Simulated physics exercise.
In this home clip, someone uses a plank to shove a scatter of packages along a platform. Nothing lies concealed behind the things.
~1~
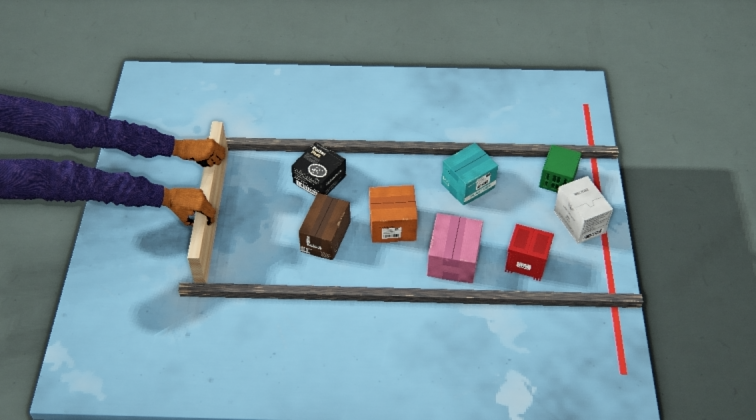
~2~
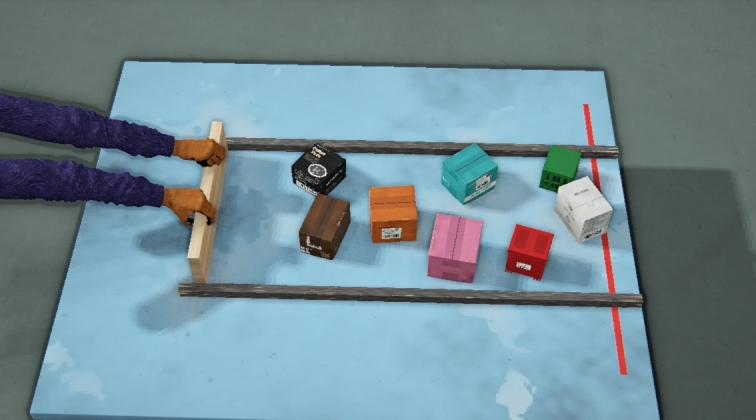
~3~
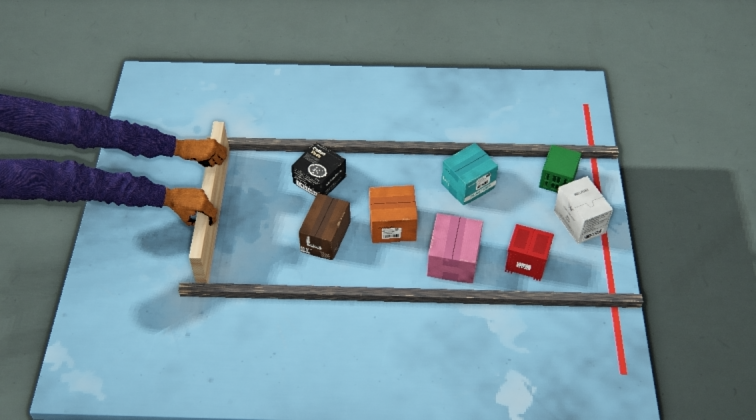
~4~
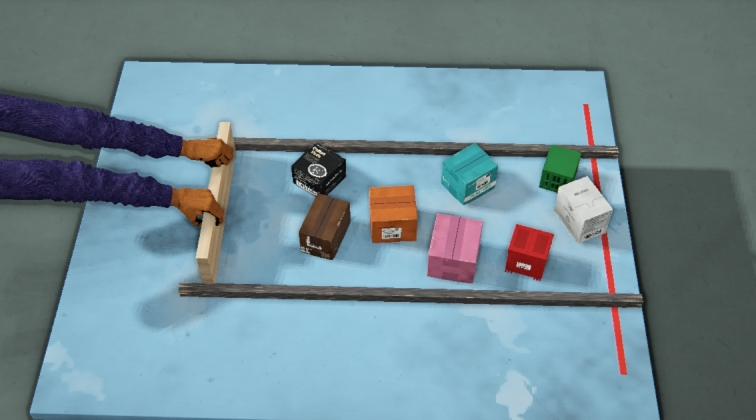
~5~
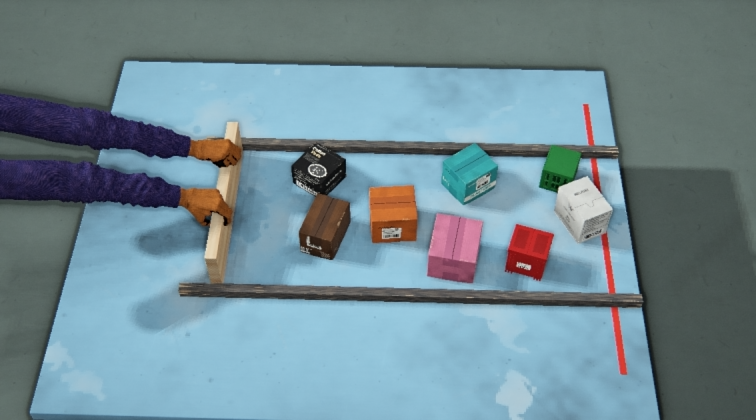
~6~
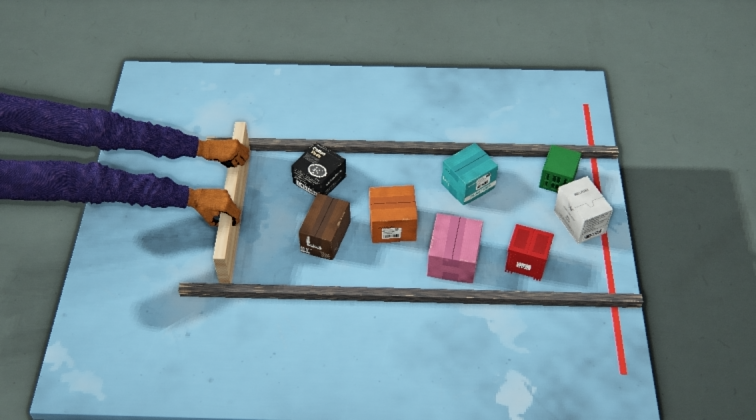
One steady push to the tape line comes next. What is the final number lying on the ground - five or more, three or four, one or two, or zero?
The tally of falls will come to five or higher.
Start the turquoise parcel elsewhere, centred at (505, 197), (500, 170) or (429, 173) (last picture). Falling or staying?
Results in order: Over the edge; over the edge; over the edge.
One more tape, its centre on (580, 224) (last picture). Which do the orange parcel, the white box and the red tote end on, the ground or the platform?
What happens is that the orange parcel winds up off it, the white box winds up off it and the red tote winds up off it.
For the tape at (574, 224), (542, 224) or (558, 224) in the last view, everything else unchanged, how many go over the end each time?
The counts: 5, 2 and 2.
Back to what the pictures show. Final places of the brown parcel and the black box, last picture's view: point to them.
(625, 228) and (617, 169).
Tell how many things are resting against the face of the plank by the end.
Looks like 2 of them, all told.
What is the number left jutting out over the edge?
In total, 2 of them.
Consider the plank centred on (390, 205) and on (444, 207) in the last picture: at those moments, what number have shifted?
By then 5, and later 6.
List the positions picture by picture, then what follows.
White box (583, 210); green crate (560, 170); red tote (529, 253); plank (210, 201); tape (603, 225), in the first picture.
Green crate (560, 170); black box (319, 171), in the second picture.
Red tote (529, 253); turquoise parcel (469, 175), in the third picture.
White box (583, 210); plank (218, 201), in the fourth picture.
Green crate (560, 170); orange parcel (393, 214), in the fifth picture.
White box (583, 210); green crate (560, 170); red tote (529, 253); plank (233, 202); tape (603, 225), in the sixth picture.
Soon after, none off yet; white box at rest near (583, 210); green crate at rest near (560, 170); red tote moved a little near (534, 255).
At rest, the number that fall off is five or more; fallen, orange parcel, pink box, turquoise parcel, red tote, green crate and white box.
